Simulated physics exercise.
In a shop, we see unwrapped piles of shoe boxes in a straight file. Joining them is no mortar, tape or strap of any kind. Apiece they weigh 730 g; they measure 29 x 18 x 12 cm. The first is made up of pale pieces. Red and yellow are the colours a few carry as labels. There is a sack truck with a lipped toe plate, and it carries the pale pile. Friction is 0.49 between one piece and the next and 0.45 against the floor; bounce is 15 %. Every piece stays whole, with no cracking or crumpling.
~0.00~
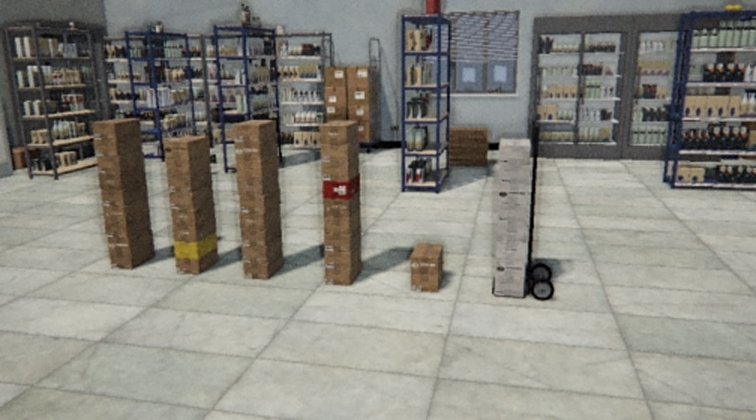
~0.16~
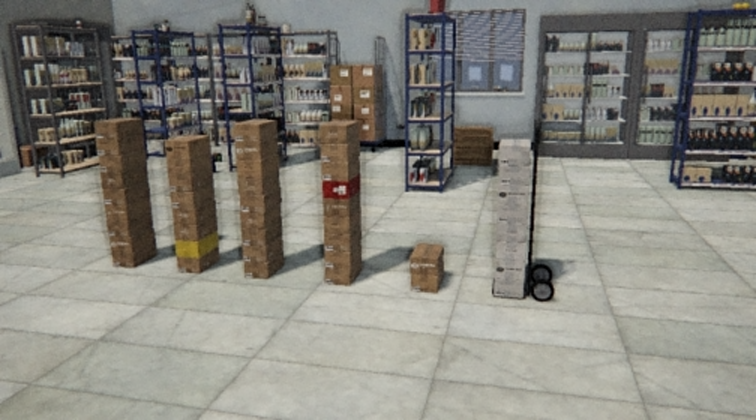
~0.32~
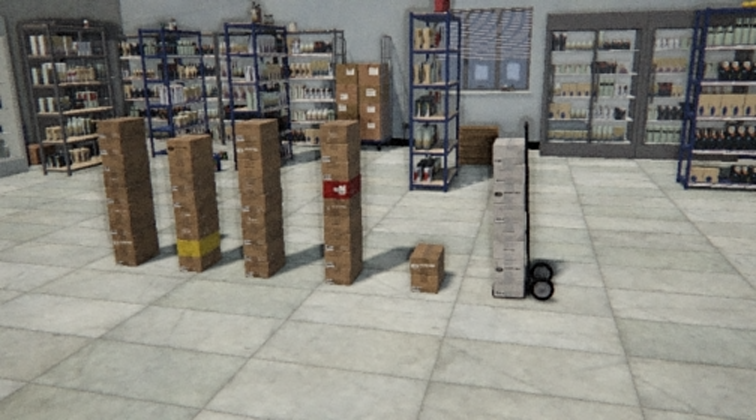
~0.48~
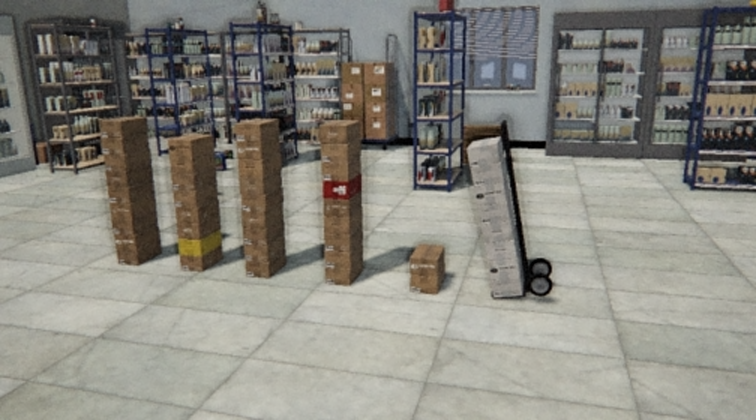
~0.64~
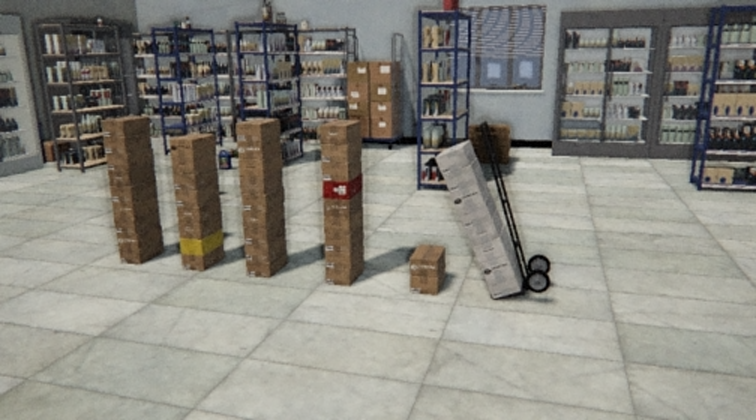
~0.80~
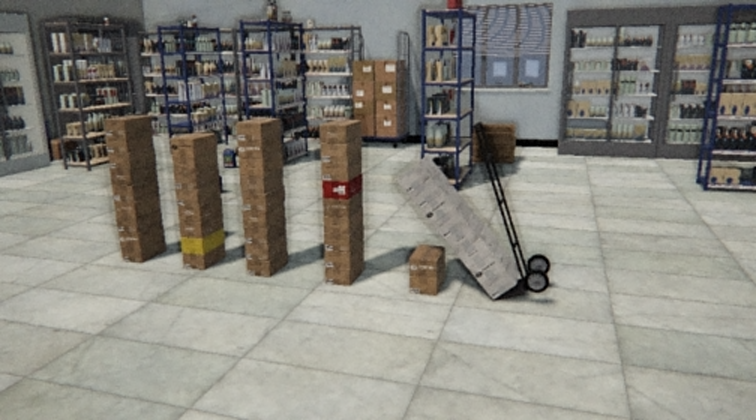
A pale stack of boxes on a hand truck leans left toward the brown stacks.
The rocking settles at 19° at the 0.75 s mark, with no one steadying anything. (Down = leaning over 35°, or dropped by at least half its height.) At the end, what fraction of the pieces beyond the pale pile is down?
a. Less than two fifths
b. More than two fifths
The answer is a.
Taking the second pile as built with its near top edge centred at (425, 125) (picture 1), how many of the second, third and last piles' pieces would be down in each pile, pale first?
In that case second 9, third 9, last 9.
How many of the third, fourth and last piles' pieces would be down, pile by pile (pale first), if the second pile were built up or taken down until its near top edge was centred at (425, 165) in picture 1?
You'd get third 9, fourth 9 and last 9.
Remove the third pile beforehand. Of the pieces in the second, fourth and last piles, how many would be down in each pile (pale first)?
Second 0, fourth 0, last 0.
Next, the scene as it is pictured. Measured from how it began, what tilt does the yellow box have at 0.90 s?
Roughly 0°.
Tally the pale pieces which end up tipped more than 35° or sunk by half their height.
Exactly 8 of the pale pieces.
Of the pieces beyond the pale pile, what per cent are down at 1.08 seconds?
0 percent by then.
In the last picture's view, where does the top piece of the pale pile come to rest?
End position: Near (371, 248) px.
After 0.90 s, 8 of the pale pile down; none of the 37 other boxes down.
After 1.08 s, 8 of the pale pile down; none of the 37 other boxes down, 8 disturbed; red box shifted 14 mm.
At rest (2.2 s), 8 of the pale pile down; none of the 37 other boxes down, 9 disturbed; red box shifted 15 mm; yellow box unmoved. That is 0 per cent. As the last picture would show them, middles, red box near (341, 185), yellow box near (203, 240).
